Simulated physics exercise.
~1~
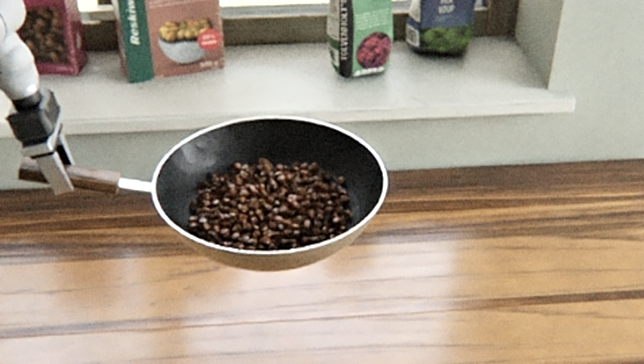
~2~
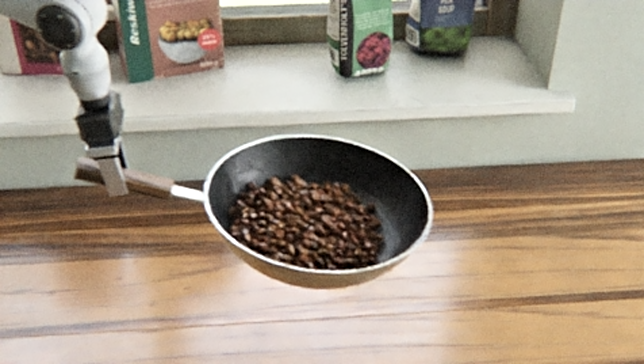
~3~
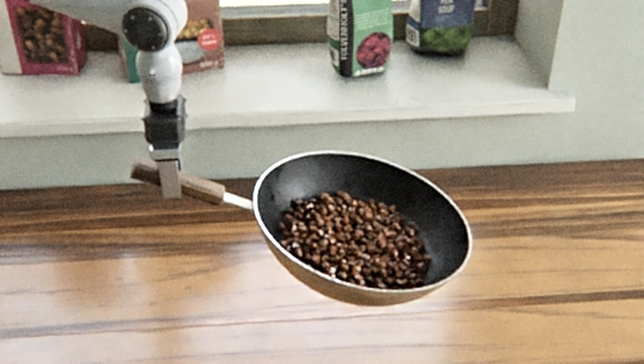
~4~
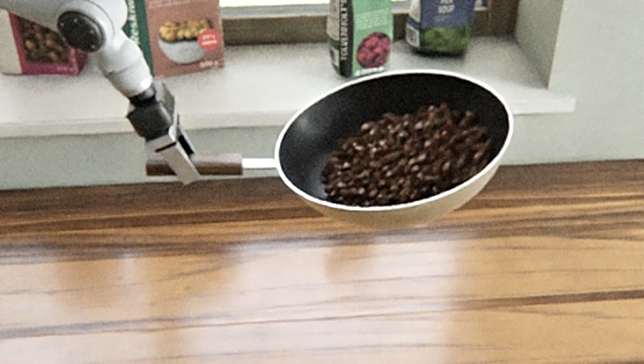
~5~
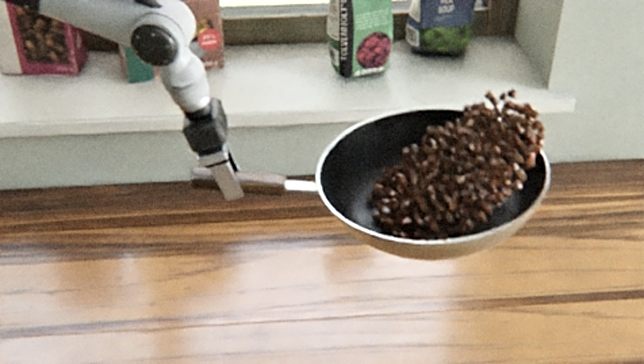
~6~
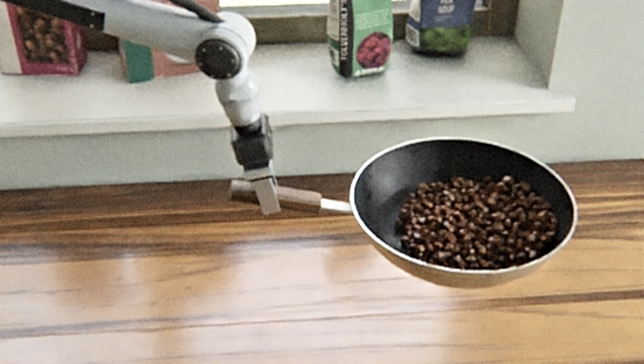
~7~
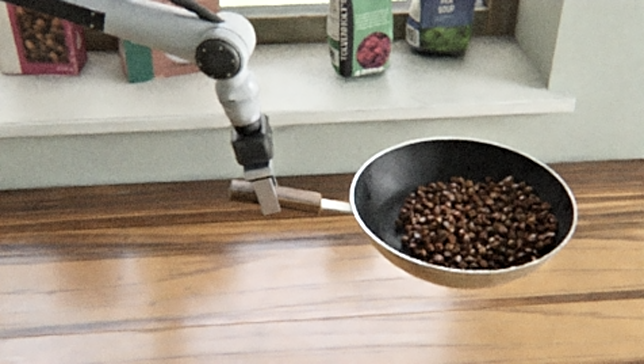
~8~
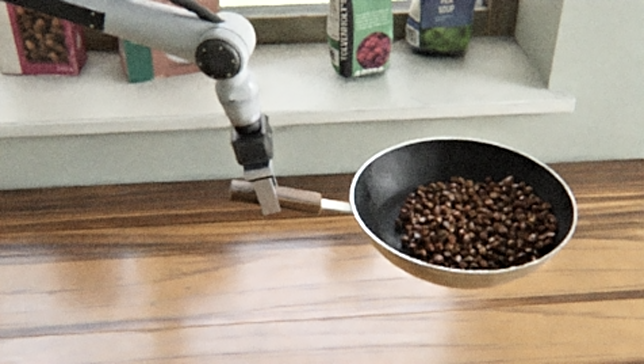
A robot arm carried a frying pan heaped with brown pellets to the right over a wooden counter, dipping slightly, then swinging it up so the pellets surged toward the far rim, before they dropped back in and the pan hung still.
